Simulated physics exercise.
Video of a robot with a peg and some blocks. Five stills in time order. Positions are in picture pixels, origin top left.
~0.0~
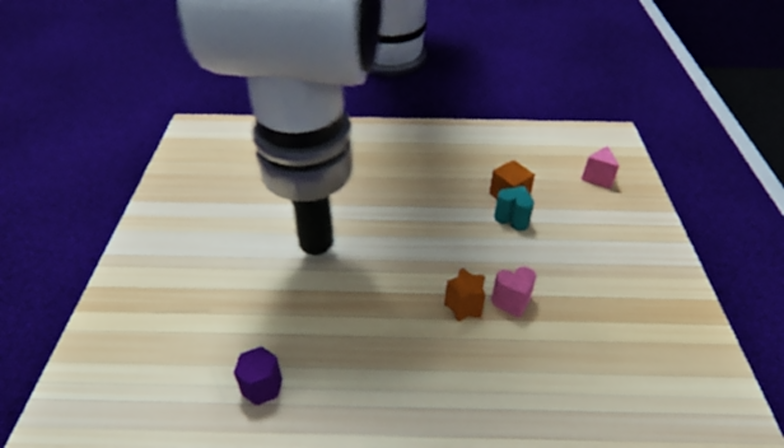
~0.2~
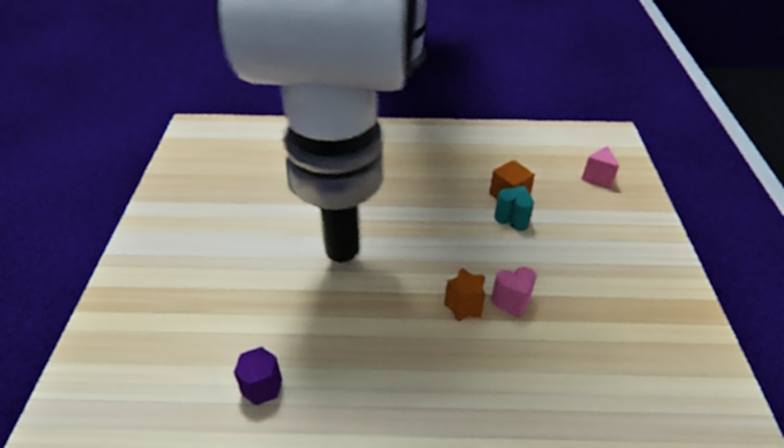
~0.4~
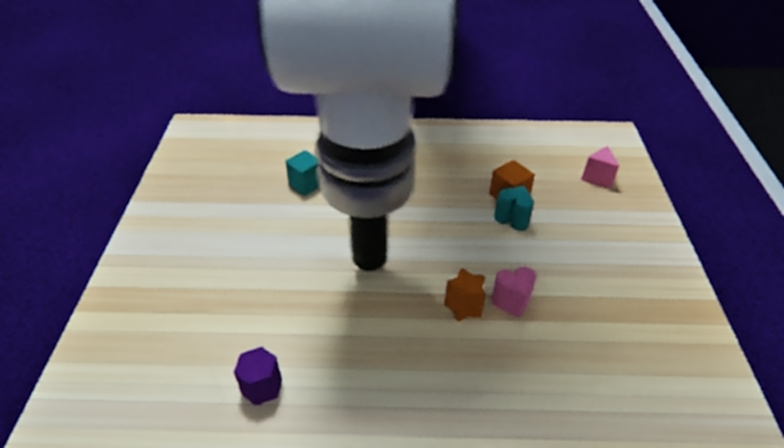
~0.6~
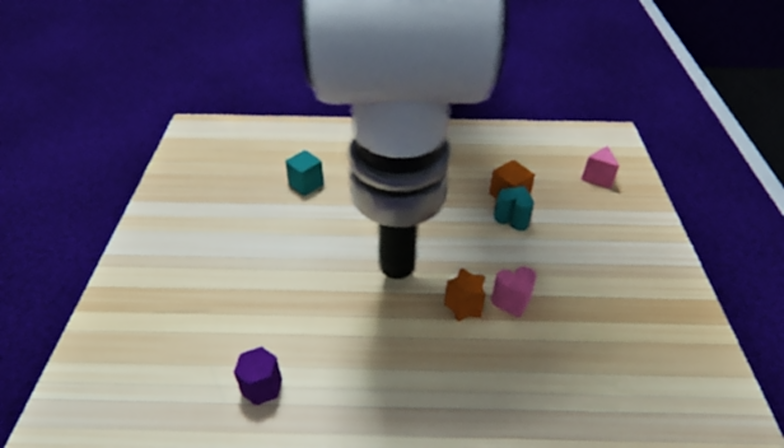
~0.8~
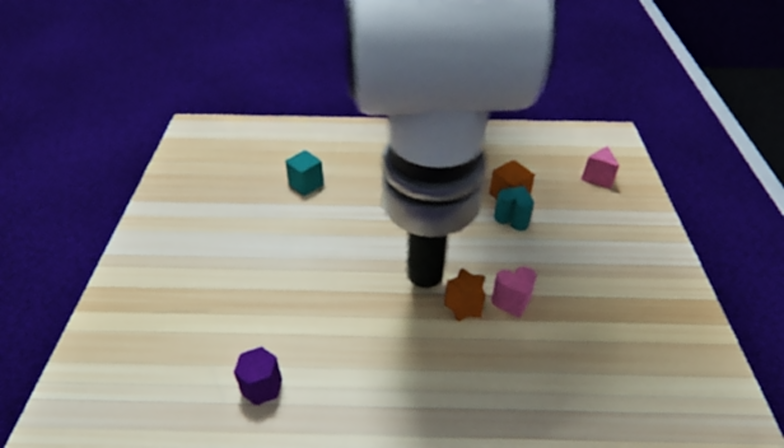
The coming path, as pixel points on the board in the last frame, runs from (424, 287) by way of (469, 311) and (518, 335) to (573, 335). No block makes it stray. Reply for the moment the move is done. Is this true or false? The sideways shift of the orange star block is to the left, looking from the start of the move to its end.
That claim is false.
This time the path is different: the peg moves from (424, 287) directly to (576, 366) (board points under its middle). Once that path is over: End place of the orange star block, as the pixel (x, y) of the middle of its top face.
I'd expect the centre of its top face to be at (625, 361).
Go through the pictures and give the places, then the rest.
Peg tip (317, 243); block tops, orange star block (468, 283); pink heart (518, 278), in the first picture.
Peg (343, 250); blocks unchanged, in the second picture.
Peg (370, 258); blocks unchanged, in the third picture.
Peg (397, 266); blocks unchanged, in the fourth picture.
Peg (425, 275); orange star block (468, 283); pink heart (518, 278), in the fifth picture.
On the path given first. One third of the way, peg (471, 299); orange star block (506, 303); pink heart (530, 279), turned 25° anticlockwise.
Two thirds of the way, peg (522, 323); orange star block (560, 328); pink heart (530, 279), turned 25° anticlockwise.
At the end, peg (578, 324); orange star block (610, 339), turned 15° clockwise; pink heart (530, 279), turned 25° anticlockwise.
